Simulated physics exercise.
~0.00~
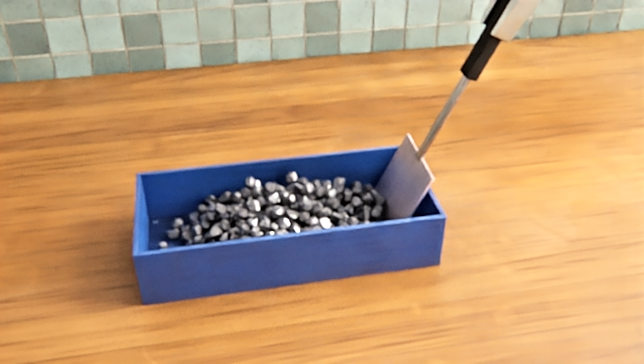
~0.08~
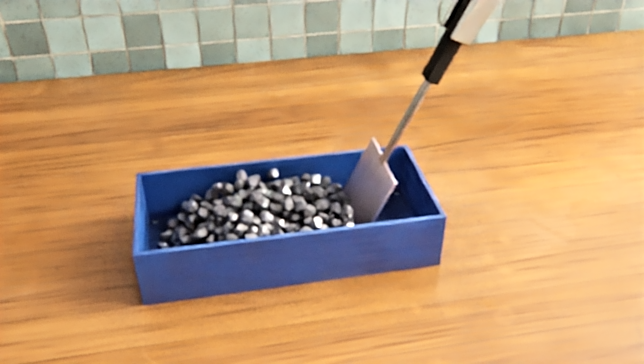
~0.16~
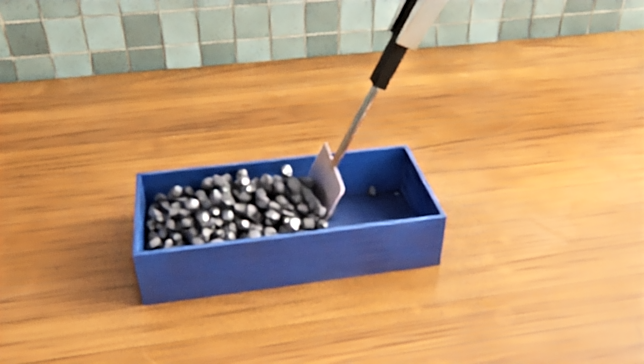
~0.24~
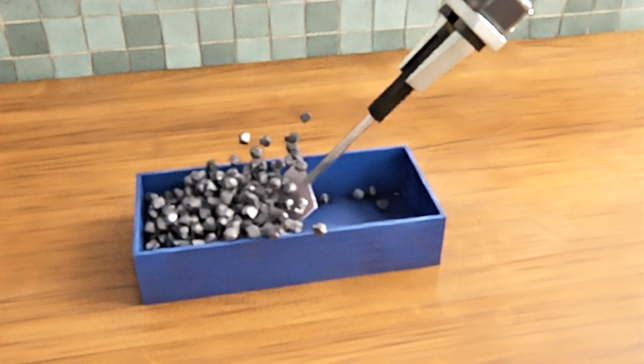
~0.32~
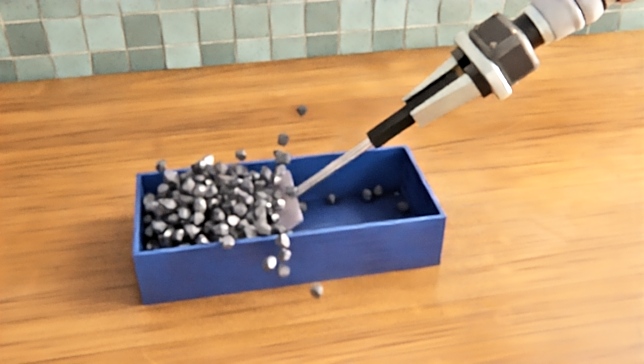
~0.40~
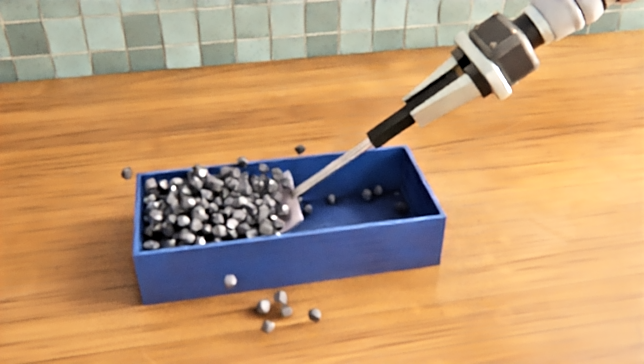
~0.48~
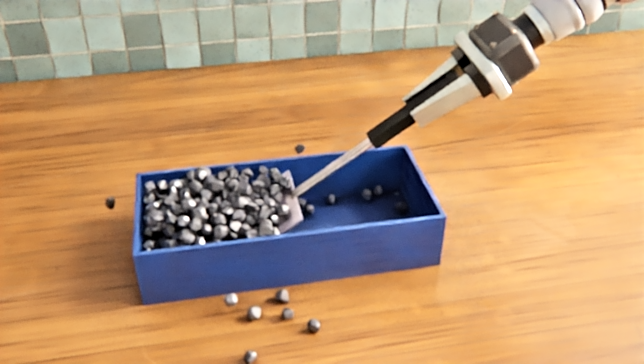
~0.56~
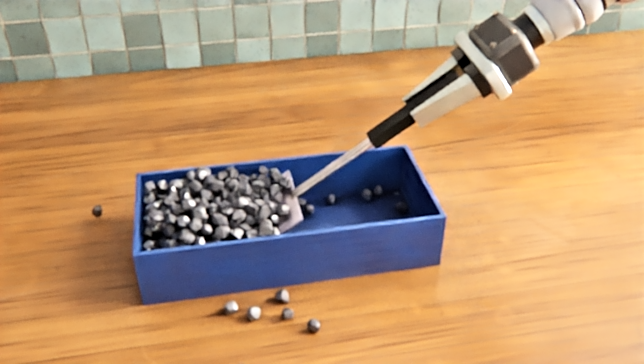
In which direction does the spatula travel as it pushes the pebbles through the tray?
The spatula moves to the left, pushing the pebbles toward the left end of the tray.
